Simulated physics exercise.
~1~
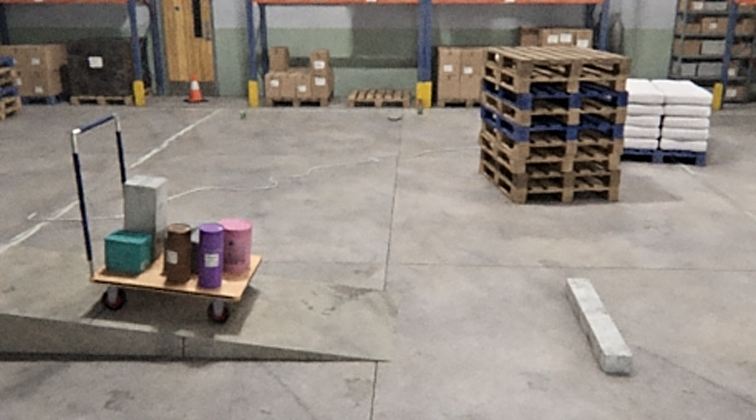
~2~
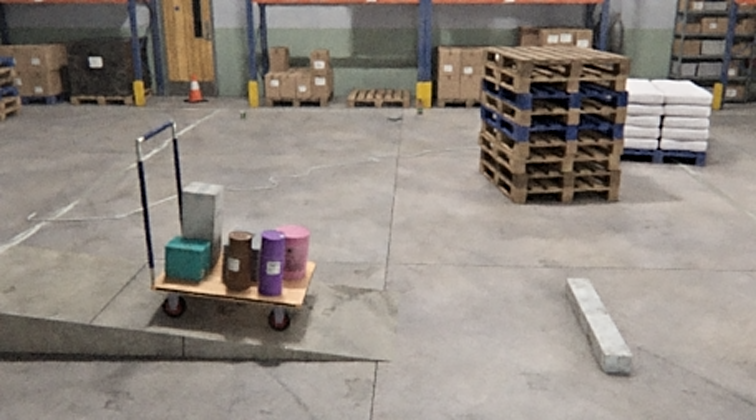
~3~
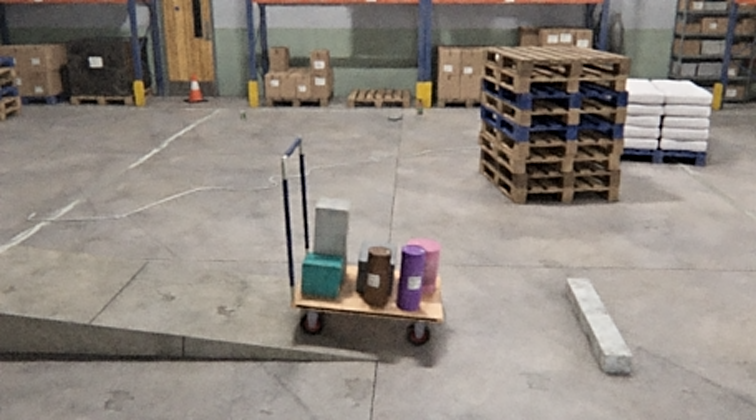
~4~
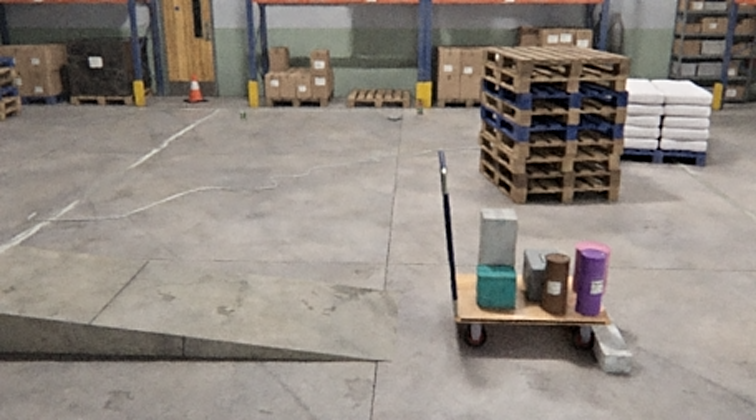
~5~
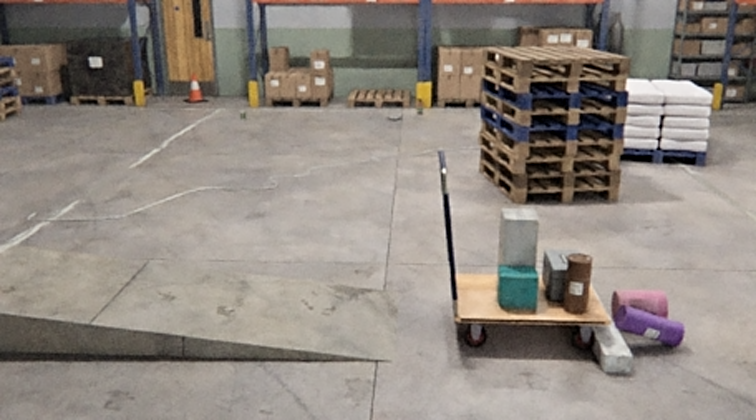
A flat trolley loaded with loose containers and boxes rolled right down a low ramp and across the warehouse floor until it stopped against a kerb, where the purple canister and pink pail tumbled off the front and ended up lying on the ground.
